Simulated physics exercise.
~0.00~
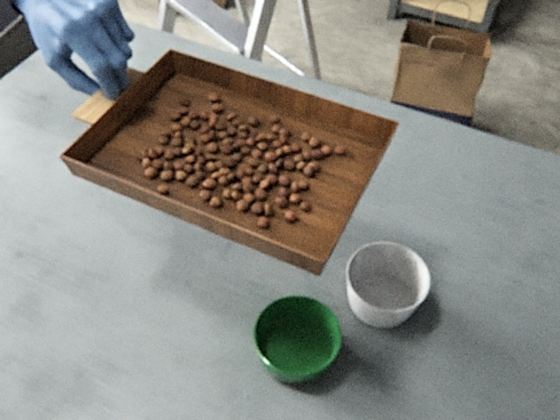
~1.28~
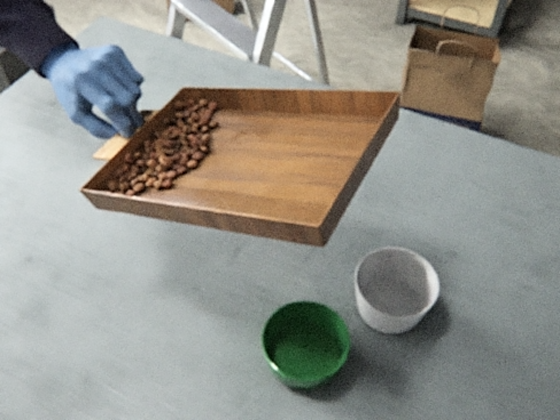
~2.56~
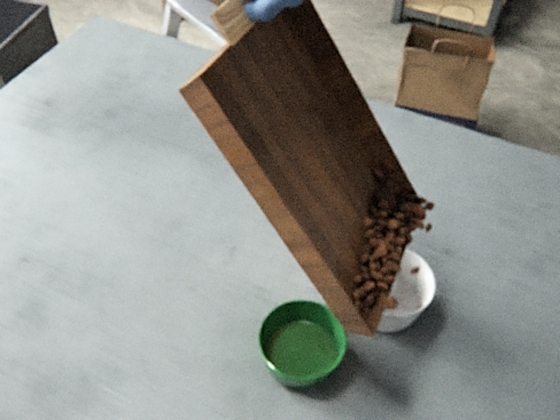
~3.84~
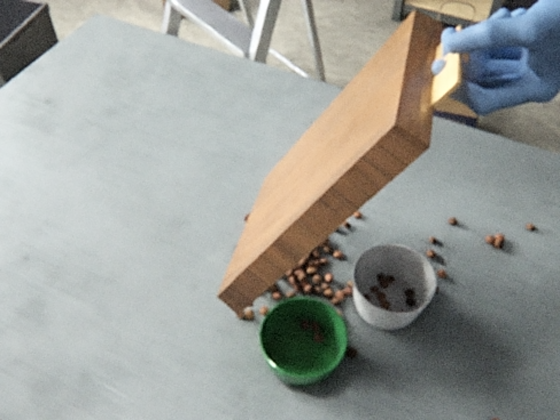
A wooden tray tips its brown pieces over two bowls, spilling most onto the table.
